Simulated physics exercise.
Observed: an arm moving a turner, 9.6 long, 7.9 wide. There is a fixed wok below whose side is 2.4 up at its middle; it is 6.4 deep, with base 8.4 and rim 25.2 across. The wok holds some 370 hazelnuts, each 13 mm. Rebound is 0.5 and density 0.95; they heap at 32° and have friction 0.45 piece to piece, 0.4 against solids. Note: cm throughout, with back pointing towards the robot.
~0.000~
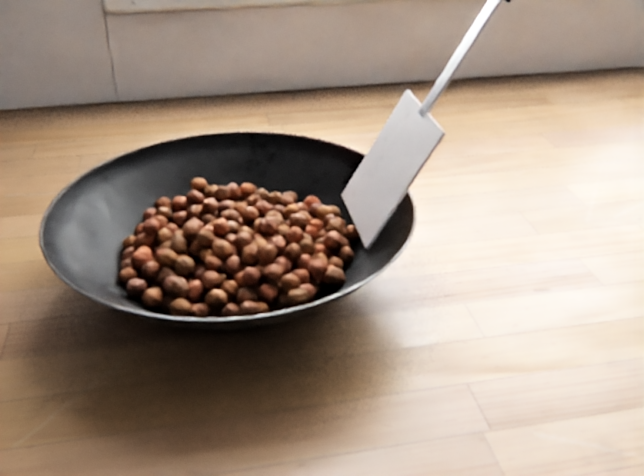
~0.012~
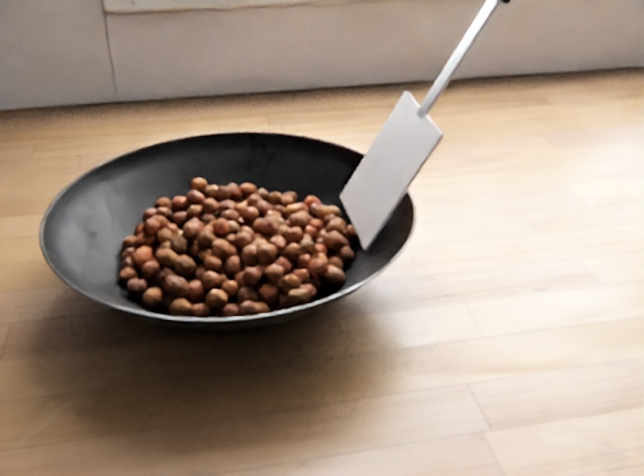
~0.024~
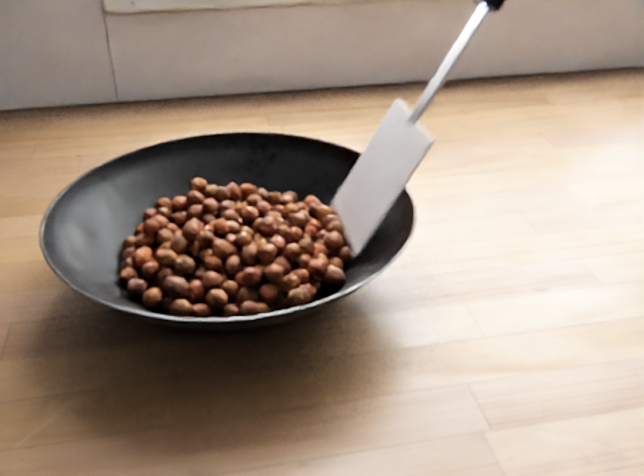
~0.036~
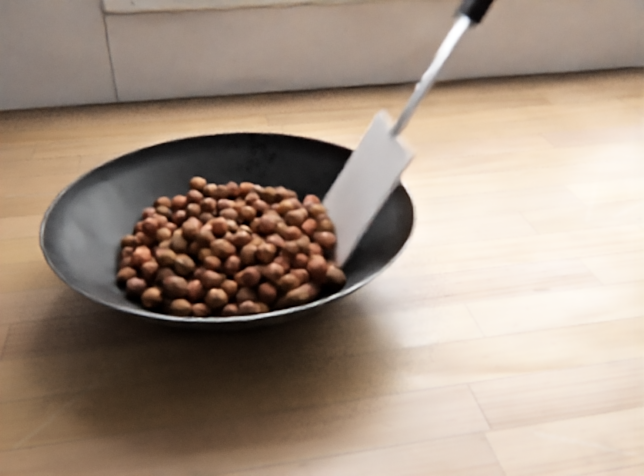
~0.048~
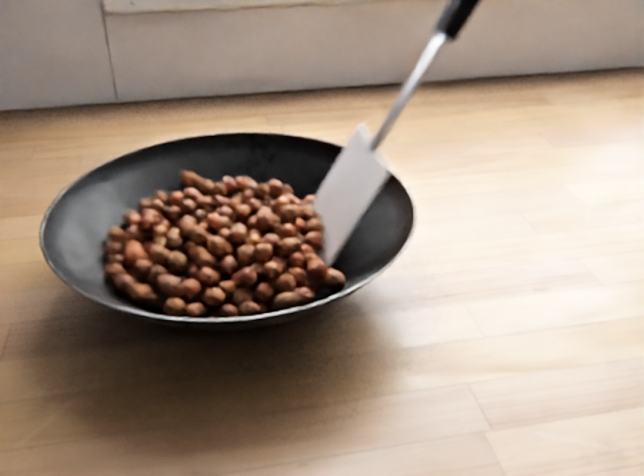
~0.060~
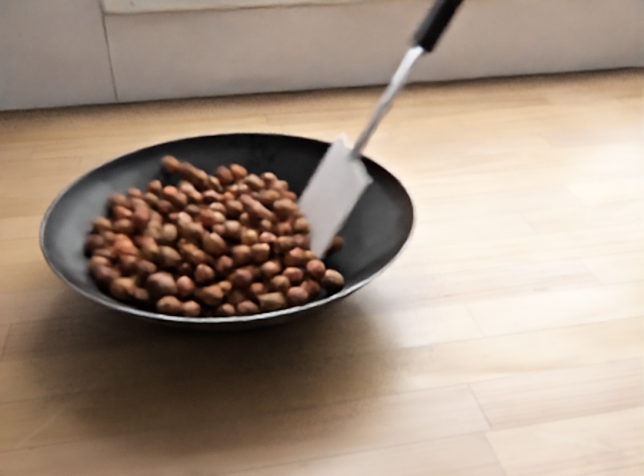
A metal turner moves down and left in a black wok, pushing the hazelnuts leftward.
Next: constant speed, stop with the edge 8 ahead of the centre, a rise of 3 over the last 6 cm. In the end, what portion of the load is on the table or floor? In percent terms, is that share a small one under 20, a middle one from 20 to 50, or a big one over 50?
A big one.
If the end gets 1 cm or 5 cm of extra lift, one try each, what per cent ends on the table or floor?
First try around 70 percent, second try around 60 percent.
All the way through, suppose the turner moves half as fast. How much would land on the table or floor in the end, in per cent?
40 per cent, roughly.
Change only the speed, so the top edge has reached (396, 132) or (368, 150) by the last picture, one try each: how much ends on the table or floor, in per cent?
Estimates: About 30 %, about 60 %.
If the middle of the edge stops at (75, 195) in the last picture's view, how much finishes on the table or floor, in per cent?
65 %, roughly.
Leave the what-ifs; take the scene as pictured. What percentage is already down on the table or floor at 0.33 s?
My estimate is roughly 20 %.
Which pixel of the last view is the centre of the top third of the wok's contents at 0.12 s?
Near pixel (131, 208).
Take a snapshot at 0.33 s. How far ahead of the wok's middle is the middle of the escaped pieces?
Around 26 centimetres ahead.
By 0.09 s, sloping 60°, highest piece 8 above the table; 368 in the wok, 2 on the blade or in flight.
By 0.12 s, sloping 60°, highest piece 10 above the table; 359 in the wok, 11 on the blade or in flight.
By 0.33 s, sloping 60°, highest piece 20 above the table; 130 in the wok, 82 on the table or floor, 158 on the blade or in flight.
By 1.38 s, sloping 60°, highest piece 5 above the table; 240 on the table or floor, 130 in the wok.
Final count, 240 on the table or floor, 130 in the wok. That is 65 % on the table or floor.
